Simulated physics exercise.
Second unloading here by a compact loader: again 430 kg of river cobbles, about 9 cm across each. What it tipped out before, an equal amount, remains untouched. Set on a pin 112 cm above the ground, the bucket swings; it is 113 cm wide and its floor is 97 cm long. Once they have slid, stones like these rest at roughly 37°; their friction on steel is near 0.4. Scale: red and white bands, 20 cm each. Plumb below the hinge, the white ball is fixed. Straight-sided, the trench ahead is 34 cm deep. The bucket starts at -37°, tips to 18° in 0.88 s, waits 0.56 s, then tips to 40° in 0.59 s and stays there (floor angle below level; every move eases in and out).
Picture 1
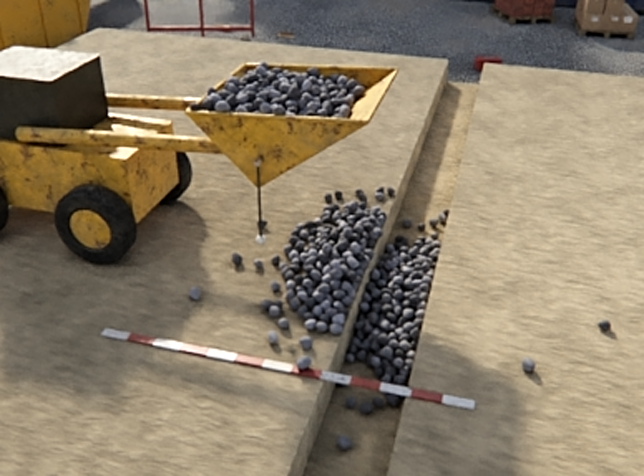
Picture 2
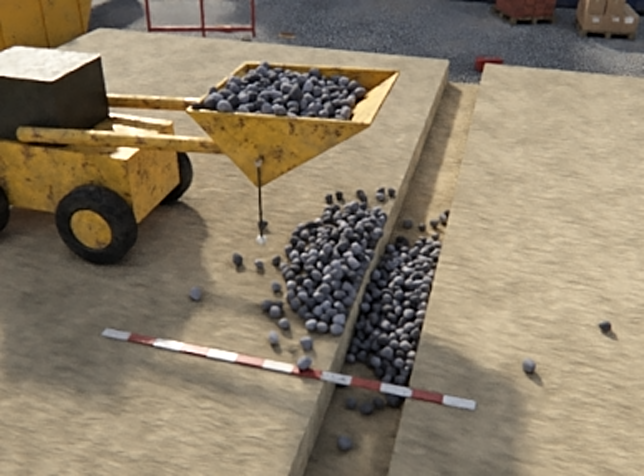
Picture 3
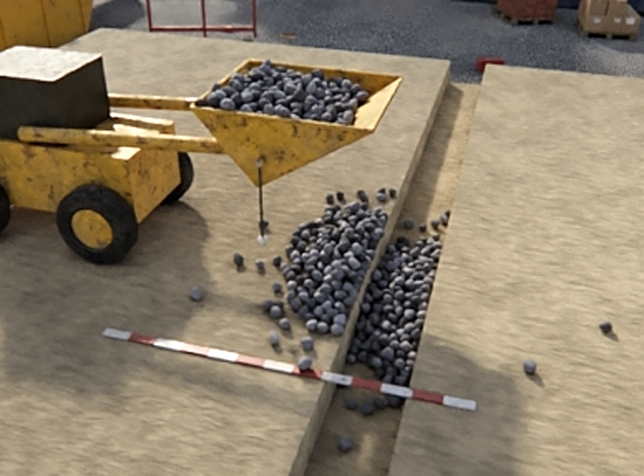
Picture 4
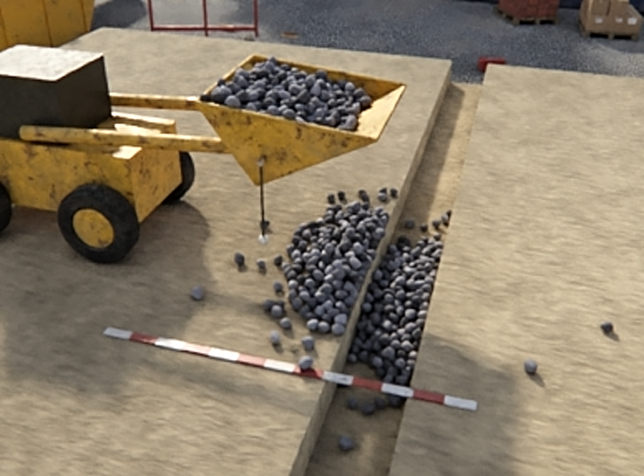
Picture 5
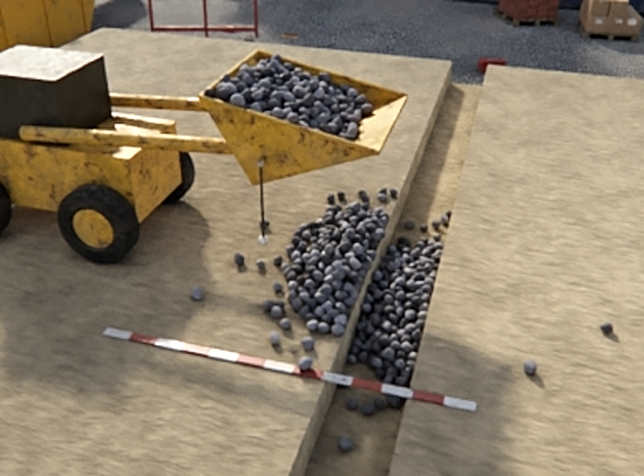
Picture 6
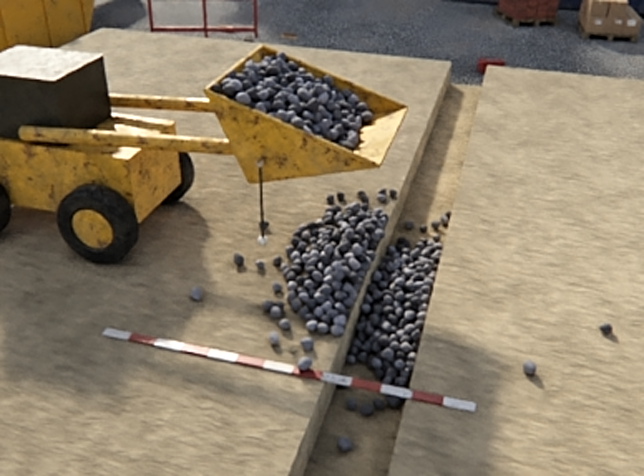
At first, a yellow loader holds a bucket heaped with dark rounded stones beside a narrow trench, where an earlier pile lies partly on the ground and partly inside. The bucket then gradually tilts, its front lip lowering toward the right, while the loader's body and the stones below stay still.
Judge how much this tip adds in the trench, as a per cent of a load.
Close to 84 parts in a hundred of a load.
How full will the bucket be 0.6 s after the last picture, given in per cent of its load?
Near 100 per cent of the load is held.
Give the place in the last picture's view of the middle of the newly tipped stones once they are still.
Middle: Approx. (403, 278) px.
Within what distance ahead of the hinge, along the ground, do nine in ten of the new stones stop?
I'd estimate about 140 cm.
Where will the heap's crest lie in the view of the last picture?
Note: Crest near (376, 252).
Then, 0.3 s after the last picture the floor is at 9°; in per cent of one load, 100 in the bucket, 43 short of the trench, 57 in the trench; the foremost stones are at (458, 318).
Then, 0.6 s after the last picture the floor is at 18°; in per cent of one load, 99 in the bucket, 43 short of the trench, 58 in the trench; the foremost stones are at (458, 318).
Then, 2.1 s after the last picture the floor is at 40°; in per cent of one load, 0 in the bucket, 46 short of the trench, 141 in the trench, 13 past the trench; the foremost stones are at (560, 297).
Then, 4.7 s after the last picture the floor is at 40°; in per cent of one load, 0 in the bucket, 44 short of the trench, 141 in the trench, 15 past the trench; the foremost stones are at (562, 298). Net gain in the trench, 84.
